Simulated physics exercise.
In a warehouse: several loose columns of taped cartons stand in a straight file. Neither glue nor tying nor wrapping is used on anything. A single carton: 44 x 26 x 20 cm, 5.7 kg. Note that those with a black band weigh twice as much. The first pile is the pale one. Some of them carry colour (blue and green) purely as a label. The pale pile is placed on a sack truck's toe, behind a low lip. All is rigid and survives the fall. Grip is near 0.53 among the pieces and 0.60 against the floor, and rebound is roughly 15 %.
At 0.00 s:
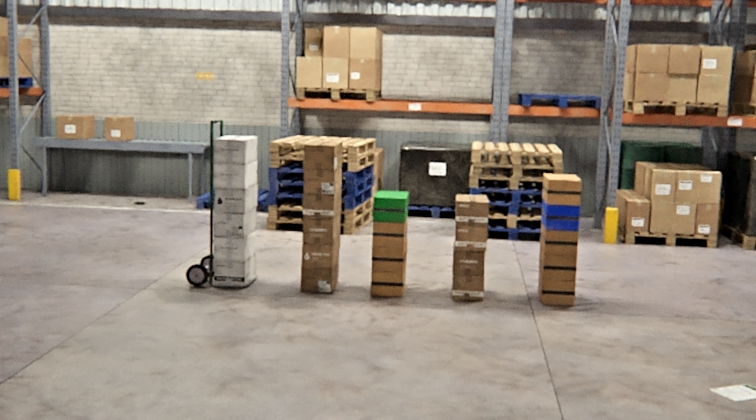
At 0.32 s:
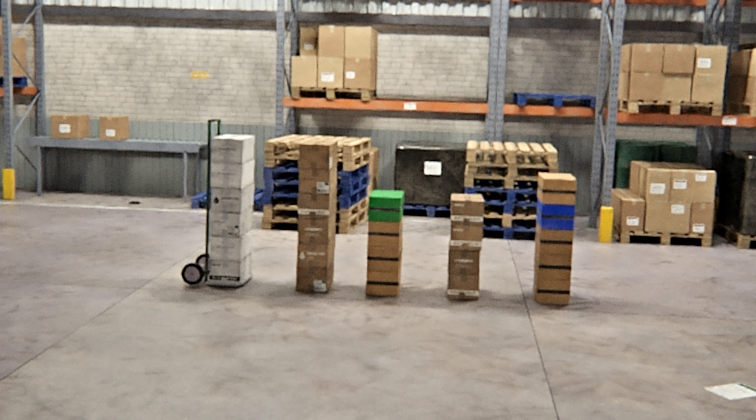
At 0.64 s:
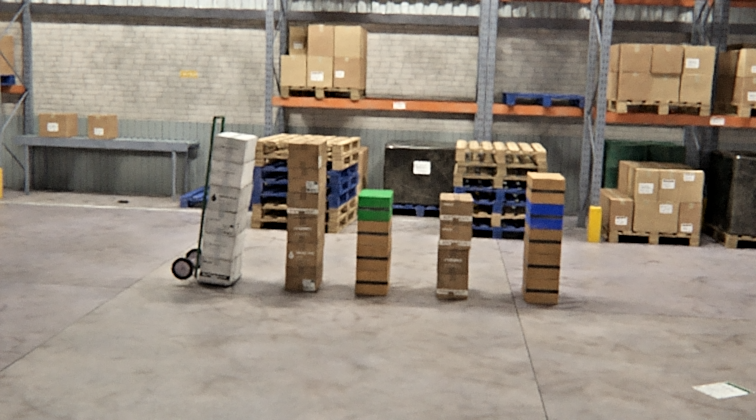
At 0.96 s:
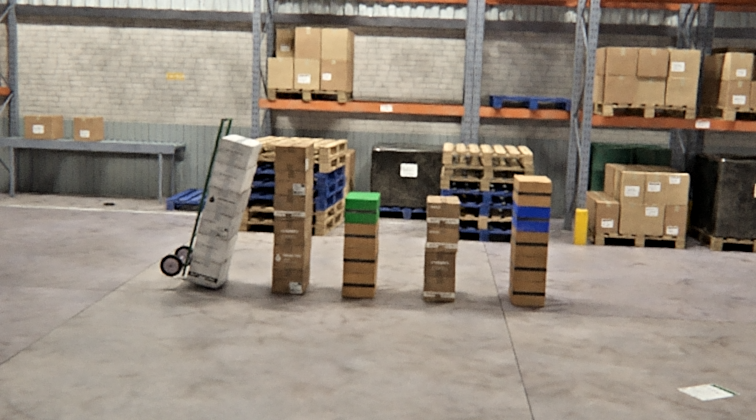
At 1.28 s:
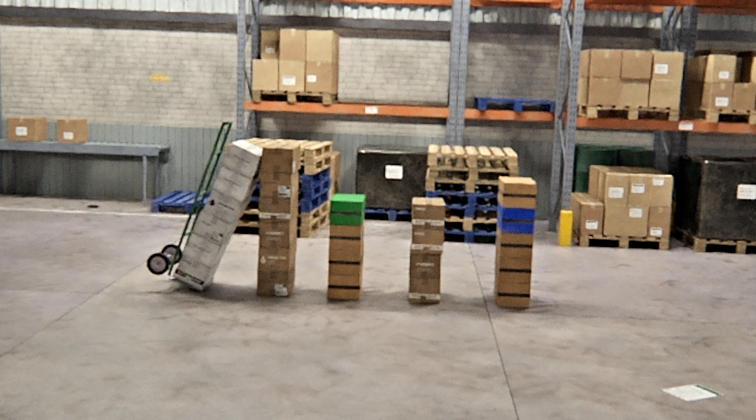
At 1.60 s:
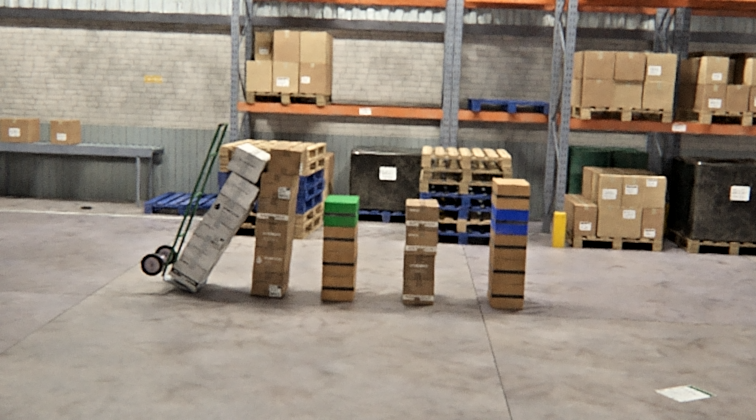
White carton stack on a hand truck tilting right and leaning against the first of four brown carton columns in a warehouse.
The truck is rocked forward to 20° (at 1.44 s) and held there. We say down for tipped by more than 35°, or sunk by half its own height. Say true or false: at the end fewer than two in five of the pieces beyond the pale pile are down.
False.
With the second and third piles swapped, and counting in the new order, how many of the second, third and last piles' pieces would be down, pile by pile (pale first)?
After the swap, the second pile would have 0 down, the third 0 and the last 0.
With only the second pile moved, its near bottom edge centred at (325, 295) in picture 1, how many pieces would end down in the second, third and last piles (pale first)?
Down counts: Second 5, third 4, last 5.
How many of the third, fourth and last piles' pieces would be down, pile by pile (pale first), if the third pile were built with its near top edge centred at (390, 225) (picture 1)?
Result: Third pile 3, fourth pile 4, last pile 5.
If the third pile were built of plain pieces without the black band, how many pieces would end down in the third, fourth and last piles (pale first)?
Then third 4, fourth 3, last 0.
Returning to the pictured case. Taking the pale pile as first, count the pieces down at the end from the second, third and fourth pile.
From the second pile 6, from the third pile 4 and from the fourth pile 3.
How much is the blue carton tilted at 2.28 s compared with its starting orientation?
About 0 degrees.
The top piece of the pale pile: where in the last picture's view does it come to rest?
The top pale piece ends up roughly at (350, 232).
After 2.28 s, 6 of the pale pile down; none of the 19 other cartons down, 7 disturbed; green carton shifted 35 mm.
After 3.04 s, 6 of the pale pile down; 9 of the 19 other cartons down; green carton leaning 18°, 7 cm lower.
At rest (4.2 s), 6 of the pale pile down; 13 of the 19 other cartons down; green carton leaning 49°, 31 cm lower; blue carton leaning 4°. That is 68 per cent. As the last picture would show them, middles, green carton near (442, 252), blue carton near (521, 218).
